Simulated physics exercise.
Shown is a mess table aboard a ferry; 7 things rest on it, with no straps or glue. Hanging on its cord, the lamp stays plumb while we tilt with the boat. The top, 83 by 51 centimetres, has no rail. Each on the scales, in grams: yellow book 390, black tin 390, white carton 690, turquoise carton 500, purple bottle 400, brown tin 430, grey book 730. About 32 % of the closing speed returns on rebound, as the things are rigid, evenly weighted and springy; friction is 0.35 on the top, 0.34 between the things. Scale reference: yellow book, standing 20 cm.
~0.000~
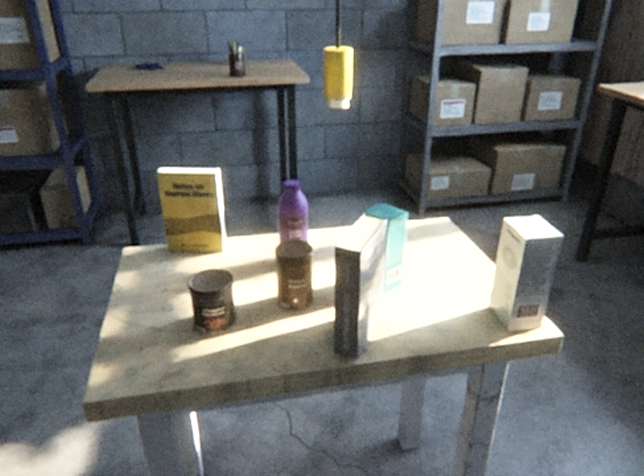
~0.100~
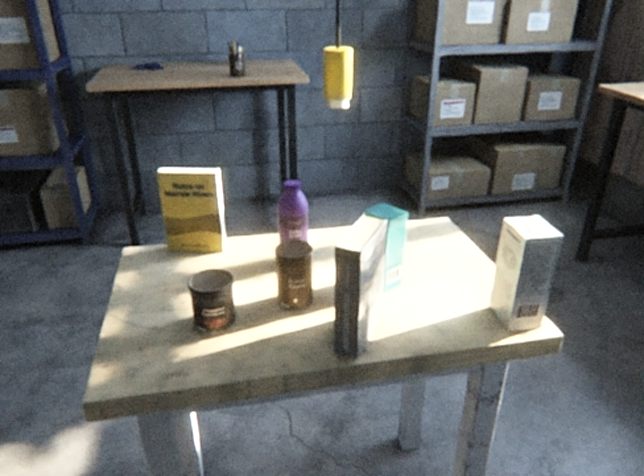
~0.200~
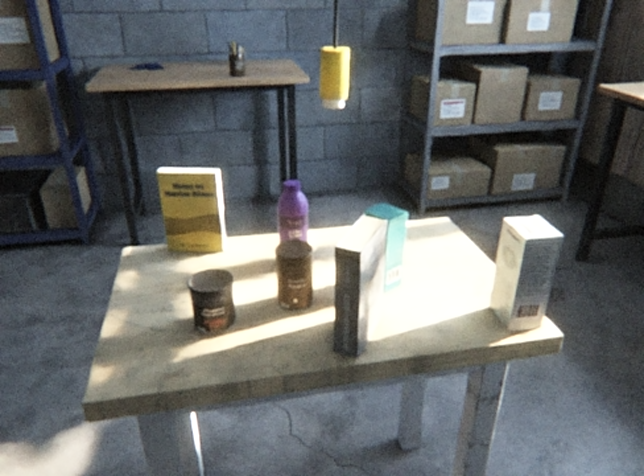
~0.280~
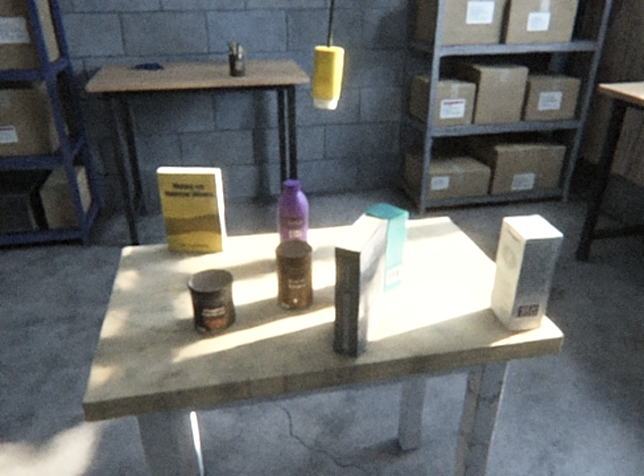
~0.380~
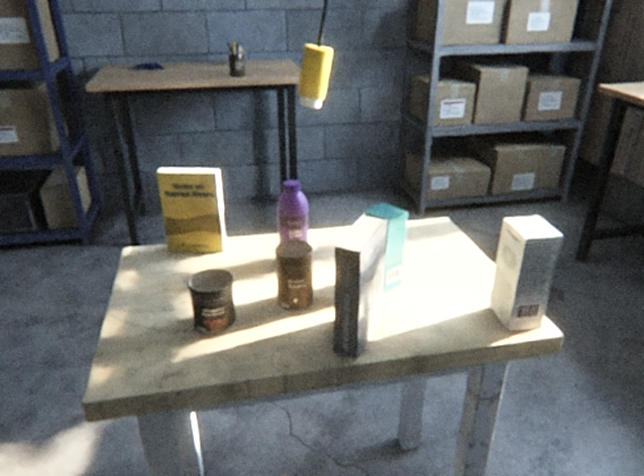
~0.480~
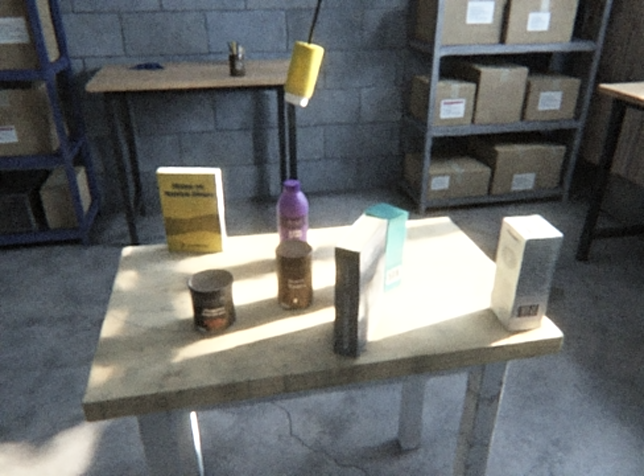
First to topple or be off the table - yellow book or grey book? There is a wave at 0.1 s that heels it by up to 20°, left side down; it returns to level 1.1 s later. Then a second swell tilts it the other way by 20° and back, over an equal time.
Of the two named, the second goes first.
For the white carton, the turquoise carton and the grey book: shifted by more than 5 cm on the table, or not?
First, the white carton stays in its position; second, the turquoise carton stays in its position; third, the grey book is moved away.
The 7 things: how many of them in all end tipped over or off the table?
It comes to 1.
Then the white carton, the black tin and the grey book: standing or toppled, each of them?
Outcome noted - the white carton survives without falling, the black tin survives without falling, the grey book ends up fallen.
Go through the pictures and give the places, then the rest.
The first frame shows boat level; yellow book (193, 211); grey book (361, 286).
The second frame shows boat level; turquoise carton (384, 249); purple bottle (293, 223).
The third frame shows heel 2°, left side down; brown tin (295, 276); black tin (213, 301).
The fourth frame shows heel 5°, left side down; white carton (523, 273); turquoise carton (384, 249).
The fifth frame shows heel 10°, left side down; purple bottle (293, 223); brown tin (295, 275).
The sixth frame shows heel 16°, left side down; yellow book (193, 211); grey book (361, 285).
By 0.98 s, heel 7°, left side down; grey book rocked 56° off its seat near (312, 281); brown tin 2 cm from its spot.
By 1.58 s, heel 16°, right side down; grey book on its side near (297, 315); brown tin 4 cm from its spot.
When it is over (2.8 s), lying over on the table, grey book; the other 6 within 5 cm of the start. End places, in pixels of the last picture, yellow book near (193, 211), grey book near (314, 313). Yellow book was never lost; grey book went at 0.90 s.
